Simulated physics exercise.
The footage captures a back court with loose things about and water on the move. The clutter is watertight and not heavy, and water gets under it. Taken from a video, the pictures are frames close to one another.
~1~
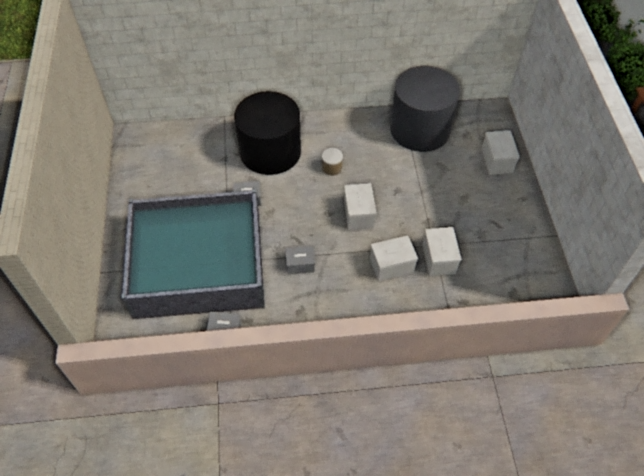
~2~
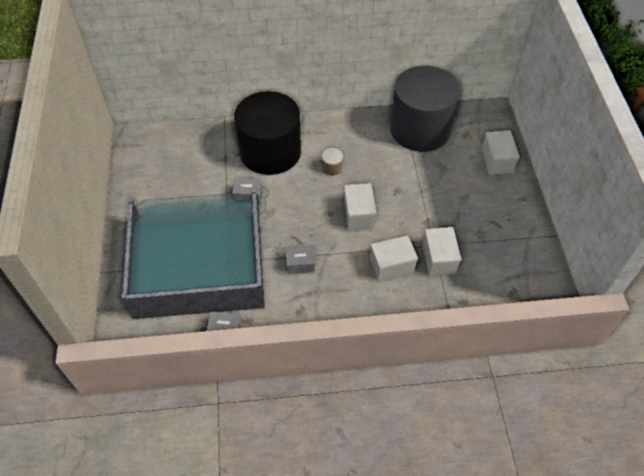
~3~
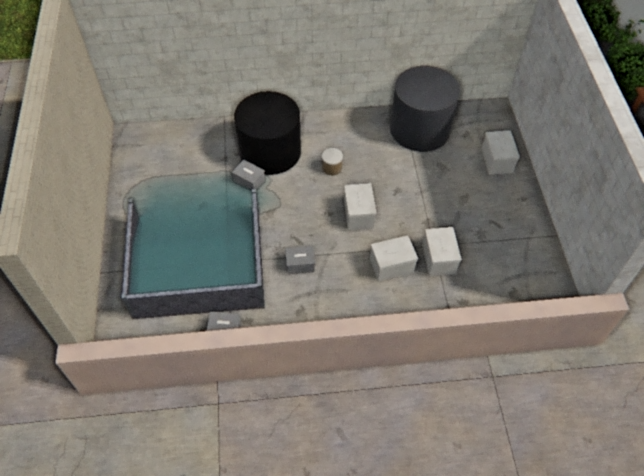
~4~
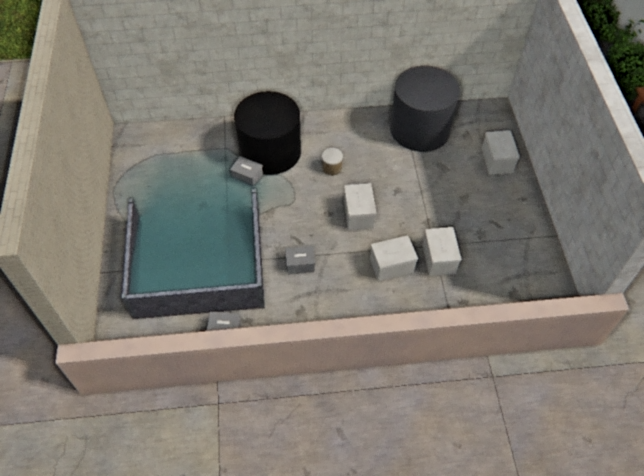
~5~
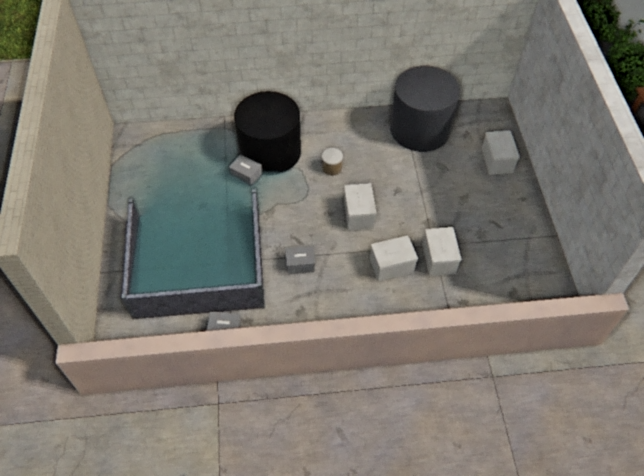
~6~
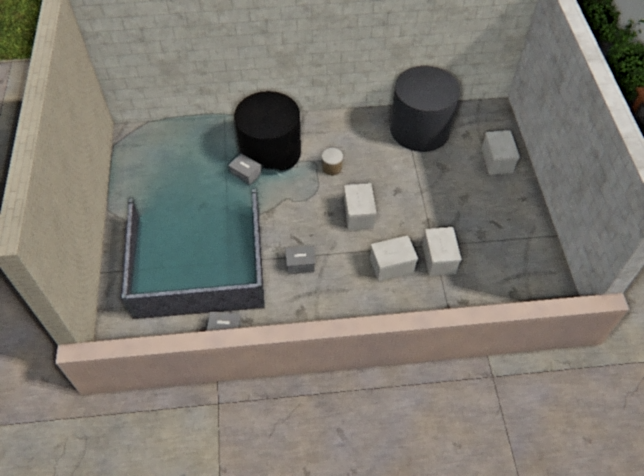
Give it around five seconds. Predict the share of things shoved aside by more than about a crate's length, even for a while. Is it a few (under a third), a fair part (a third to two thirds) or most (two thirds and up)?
A few.
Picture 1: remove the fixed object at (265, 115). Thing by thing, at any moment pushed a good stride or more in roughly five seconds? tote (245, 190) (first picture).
My call is that it gets driven off.
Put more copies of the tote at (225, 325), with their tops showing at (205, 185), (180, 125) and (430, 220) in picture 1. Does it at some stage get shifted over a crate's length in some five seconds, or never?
The first travels far, the second travels far and the third sits tight.
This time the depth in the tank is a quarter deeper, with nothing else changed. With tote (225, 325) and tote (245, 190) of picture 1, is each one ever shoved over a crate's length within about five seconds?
Lab note, in sequence: Reached that mark / reached that mark.
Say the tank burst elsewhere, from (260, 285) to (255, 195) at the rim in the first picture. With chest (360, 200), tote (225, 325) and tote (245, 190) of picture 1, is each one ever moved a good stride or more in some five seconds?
Lab note - in sequence: Travelled far enough; did not travel far; did not travel far.
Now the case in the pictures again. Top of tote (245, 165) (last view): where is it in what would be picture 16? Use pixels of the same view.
Near (306, 188).
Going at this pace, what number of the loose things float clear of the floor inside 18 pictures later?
Exactly 0.
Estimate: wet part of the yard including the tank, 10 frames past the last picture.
Estimate: Close to 40 in a hundred.
A moment on, 0 of 8 are well off their spots; 1 afloat.
Next, 1 of 8 are well off their spots; 0 afloat.
Later, 1 of 8 are well off their spots; 0 afloat.
In the end, 1 of 8 are well off their spots, and 1 have been at some point; 0 afloat.
